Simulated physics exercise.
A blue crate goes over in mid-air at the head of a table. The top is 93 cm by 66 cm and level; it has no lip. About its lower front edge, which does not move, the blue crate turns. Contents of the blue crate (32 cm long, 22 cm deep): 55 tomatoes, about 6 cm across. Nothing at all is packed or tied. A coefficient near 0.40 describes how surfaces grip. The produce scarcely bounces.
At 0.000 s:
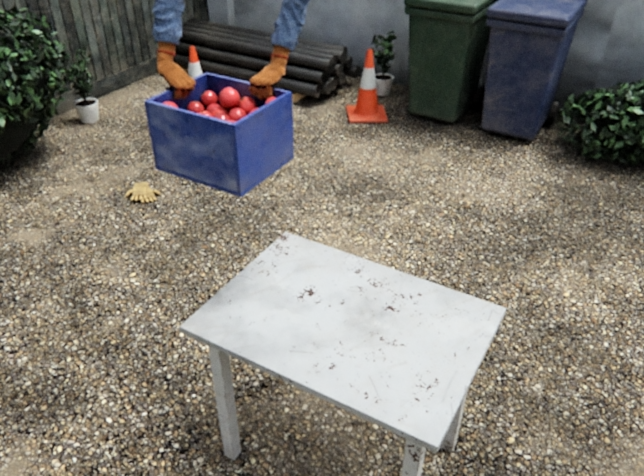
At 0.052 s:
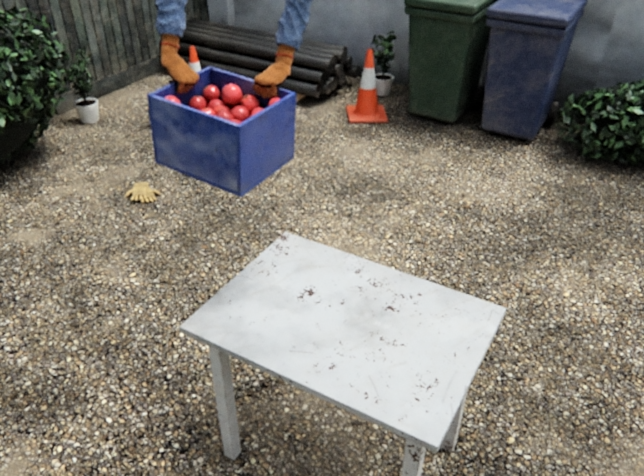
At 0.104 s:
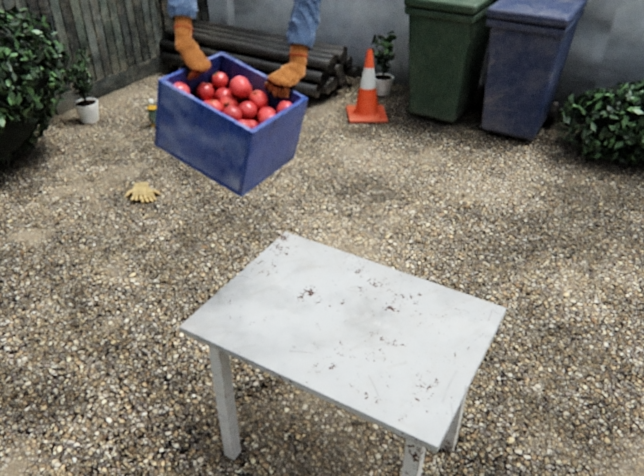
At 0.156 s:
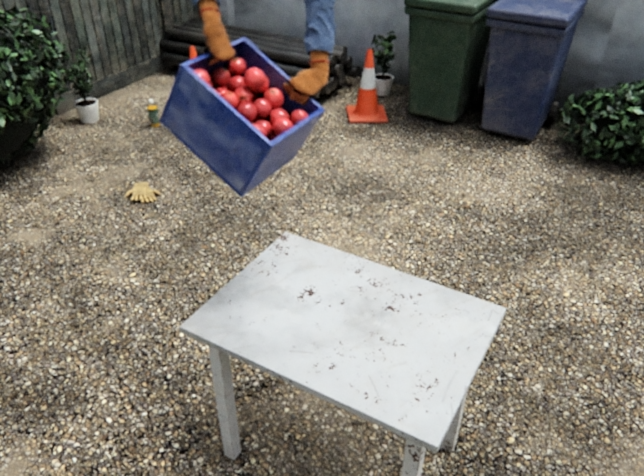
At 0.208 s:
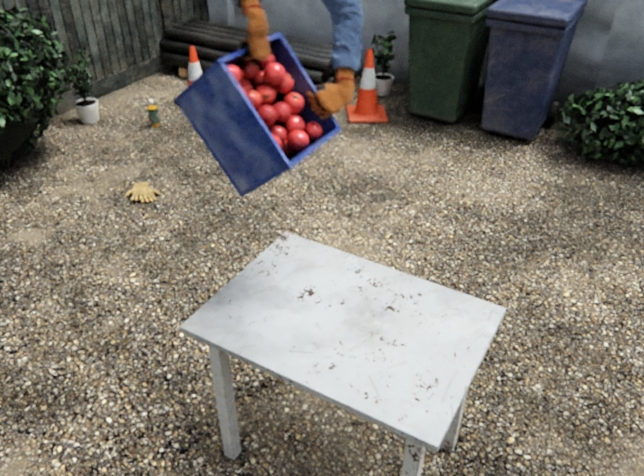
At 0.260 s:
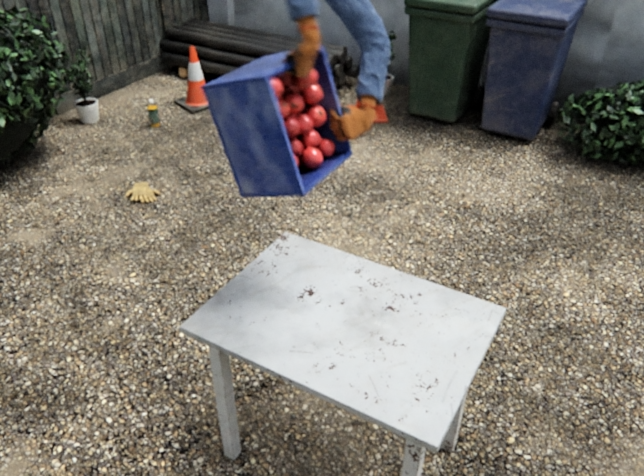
A blue crate packed with red balls hangs above the gravel beyond a bare white table, gripped by two orange-gloved hands. It starts upright, then the hands turn it steadily over toward the right, until it is steeply tipped on its side with the balls still inside.
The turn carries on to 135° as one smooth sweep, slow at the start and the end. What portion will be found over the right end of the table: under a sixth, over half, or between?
Result: More than a half of the load over the right end of the table.
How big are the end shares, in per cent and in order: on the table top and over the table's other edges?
Shares: Approx. 20 % and 20 %.
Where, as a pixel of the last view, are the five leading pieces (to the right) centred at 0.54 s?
Somewhere near pixel (473, 341).
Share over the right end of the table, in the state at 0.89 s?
I'd say near 35 per cent at that moment.
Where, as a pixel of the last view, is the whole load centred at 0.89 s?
Estimated centre in the last picture: (467, 359).
After 0.54 s, tilt 135°; 3 still in the blue crate, 15 on the table top and 37 in the air.
After 0.89 s, tilt 135°; 34 on the table top, 20 over the right end of the table and 1 over the table's other edges.
After 1.37 s, tilt 135°; 18 on the table top, 29 over the right end of the table and 8 over the table's other edges.
When it is over (at 2.00 s), 10 on the table top, 33 over the right end of the table and 12 over the table's other edges. Asked share, 33 of 55, 60 per cent.
